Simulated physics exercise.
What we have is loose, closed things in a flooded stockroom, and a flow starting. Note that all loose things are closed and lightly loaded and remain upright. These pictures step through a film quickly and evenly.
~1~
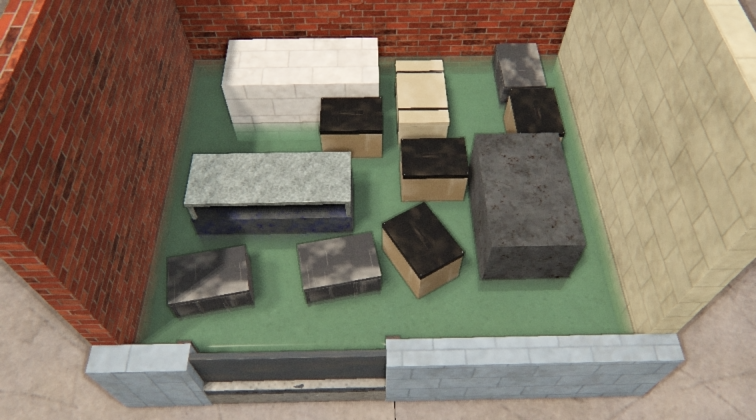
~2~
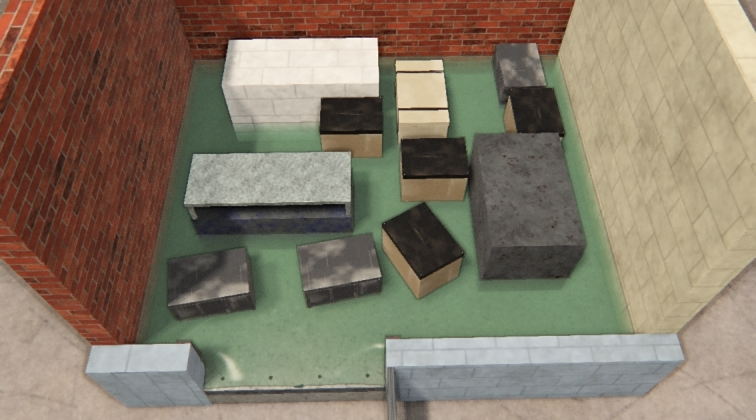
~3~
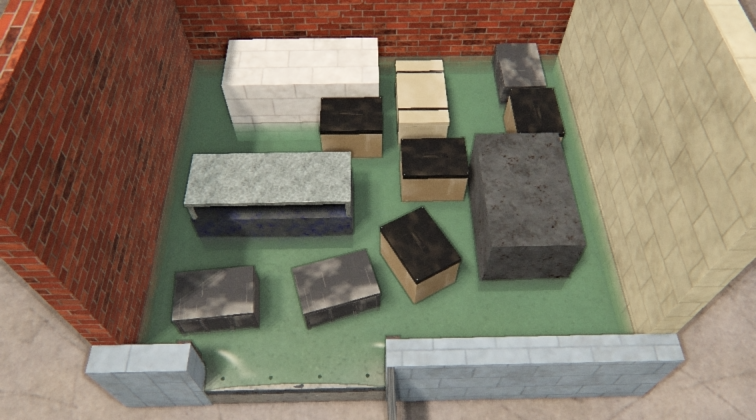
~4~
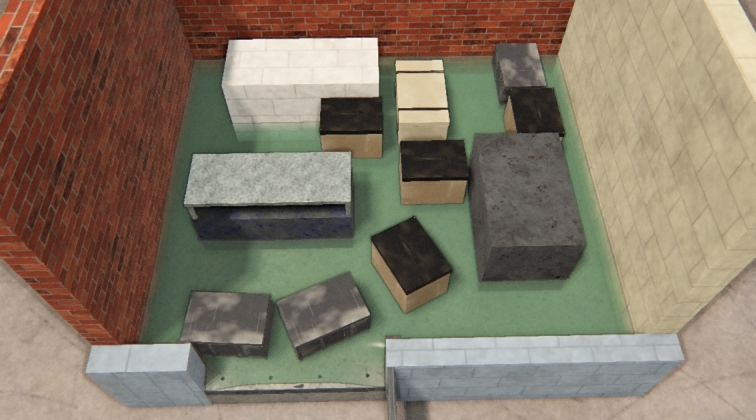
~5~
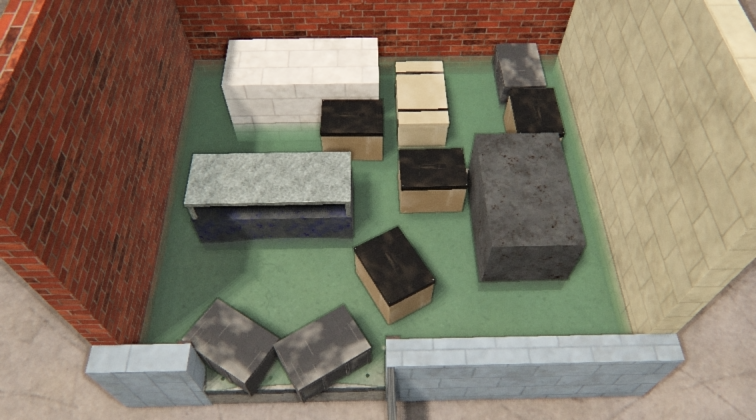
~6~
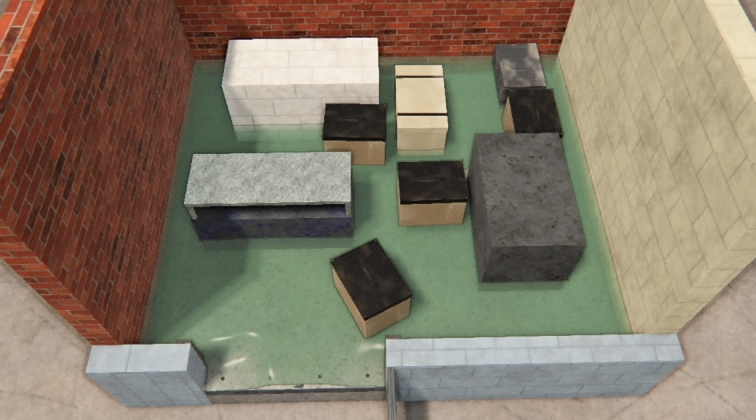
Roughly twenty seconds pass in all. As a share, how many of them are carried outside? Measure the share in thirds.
In thirds: One to two.
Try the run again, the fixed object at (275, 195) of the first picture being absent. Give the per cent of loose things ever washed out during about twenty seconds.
The share comes to about 60 percent.
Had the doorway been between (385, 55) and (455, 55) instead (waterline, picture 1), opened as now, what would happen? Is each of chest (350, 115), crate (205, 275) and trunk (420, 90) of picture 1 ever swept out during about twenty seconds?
Lost; retained; lost.
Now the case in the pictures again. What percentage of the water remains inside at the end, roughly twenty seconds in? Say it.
My figure is 26 per cent.
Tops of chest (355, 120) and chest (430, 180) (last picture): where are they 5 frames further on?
Estimated positions: (345, 144) and (383, 277), approximately.
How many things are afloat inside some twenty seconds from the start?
That adds up to 2.
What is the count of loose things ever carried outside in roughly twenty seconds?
I make it 5 of them.
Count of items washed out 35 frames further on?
I get 5.
A moment on, 3 of 8 are out; 5 afloat.
Next, 5 of 8 are out; 3 afloat.
Later, 5 of 8 are out; 3 afloat.
In the end, 5 of 8 are out; 2 afloat.
